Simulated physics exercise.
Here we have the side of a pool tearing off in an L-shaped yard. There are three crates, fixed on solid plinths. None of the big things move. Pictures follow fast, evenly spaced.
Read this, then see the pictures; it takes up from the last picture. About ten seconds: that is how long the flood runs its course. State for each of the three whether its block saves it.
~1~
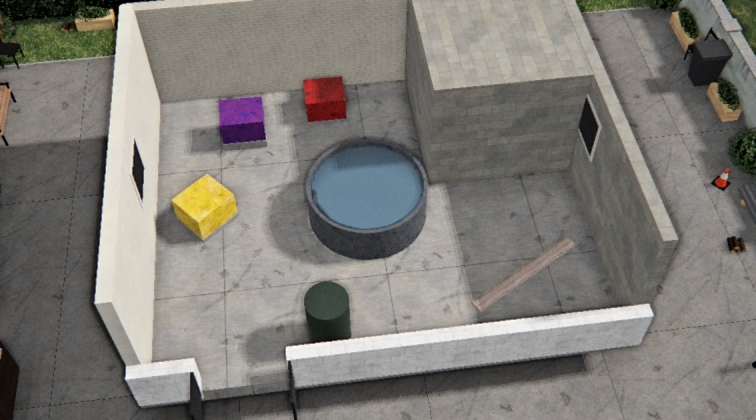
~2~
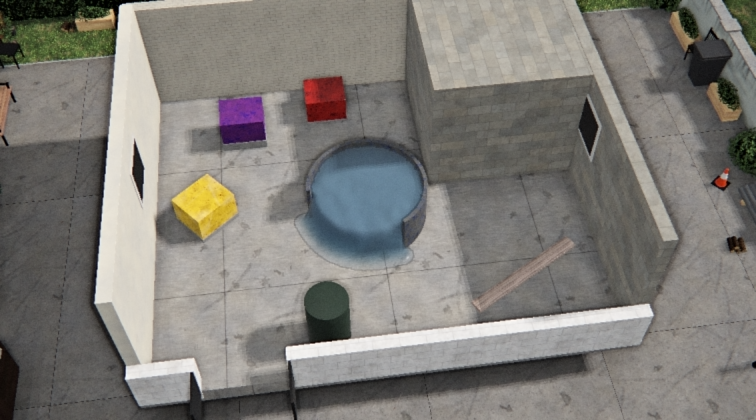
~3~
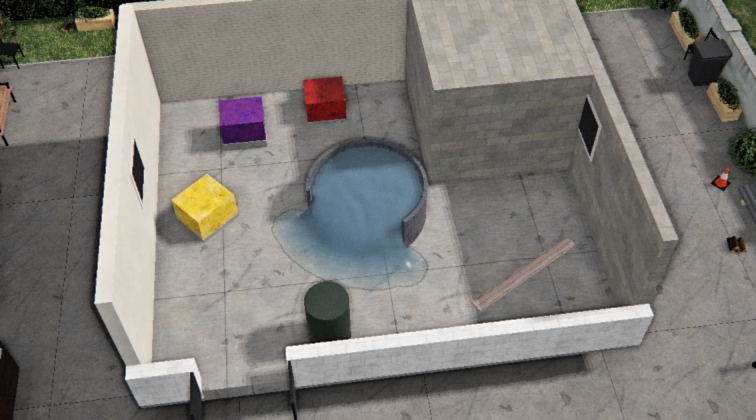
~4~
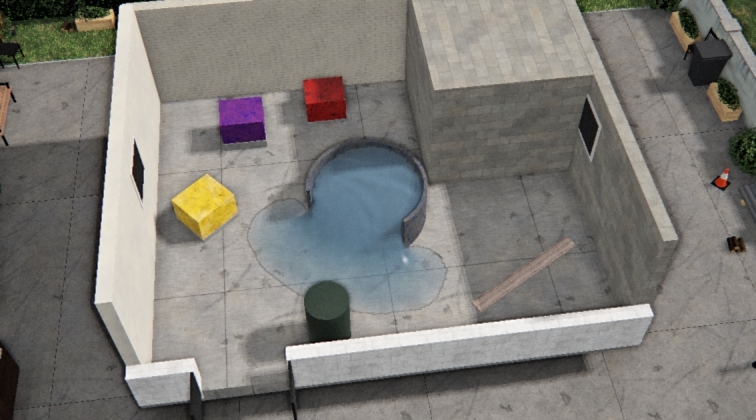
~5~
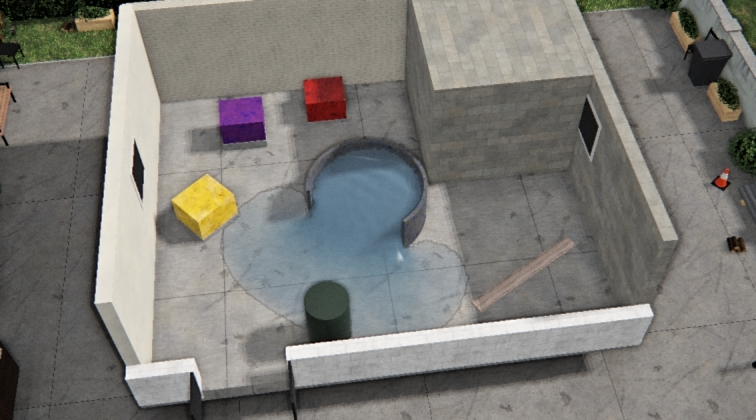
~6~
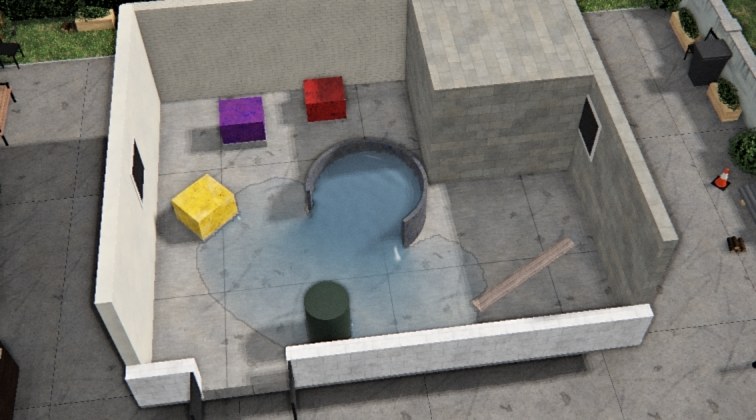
My prediction: The yellow crate is reached. The purple crate is never reached. The red crate is reached.
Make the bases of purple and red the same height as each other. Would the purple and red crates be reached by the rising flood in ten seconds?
Briefly, the purple crate is inundated and the red crate is left untouched.
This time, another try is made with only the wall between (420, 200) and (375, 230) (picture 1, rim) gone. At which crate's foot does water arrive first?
The one in yellow.
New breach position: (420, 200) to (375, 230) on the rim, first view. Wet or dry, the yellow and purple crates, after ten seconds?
Result: Yellow crate not reached, purple crate not reached.
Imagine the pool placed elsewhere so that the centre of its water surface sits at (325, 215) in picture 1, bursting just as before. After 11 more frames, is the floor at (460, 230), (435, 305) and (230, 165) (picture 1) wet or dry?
The first spot is not reached, the second inundated, and the third not reached.
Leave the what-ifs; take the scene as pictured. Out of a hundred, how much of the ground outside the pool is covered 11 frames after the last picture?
Estimated share: Around 45 %.
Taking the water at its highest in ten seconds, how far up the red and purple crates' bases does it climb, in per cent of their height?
Respectively 180 % and 40 %.
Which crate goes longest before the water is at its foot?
Answer: The crate marked red.
A moment on, water covers 40 % of the floor; the yellow crate water round its plinth, the purple crate not reached, the red crate not reached.
Next, water covers 45 % of the floor; the yellow crate water round its plinth, the purple crate water round its plinth, the red crate not reached.
Then, water covers 55 % of the floor; the yellow crate water round its plinth, the purple crate water round its plinth, the red crate not reached.
Later, water covers 80 % of the floor; the yellow crate water round its plinth, the purple crate water round its plinth, the red crate not reached.
In the end, water covers 95 % of the floor; the yellow crate was topped, the purple crate stayed above the water, the red crate was topped.
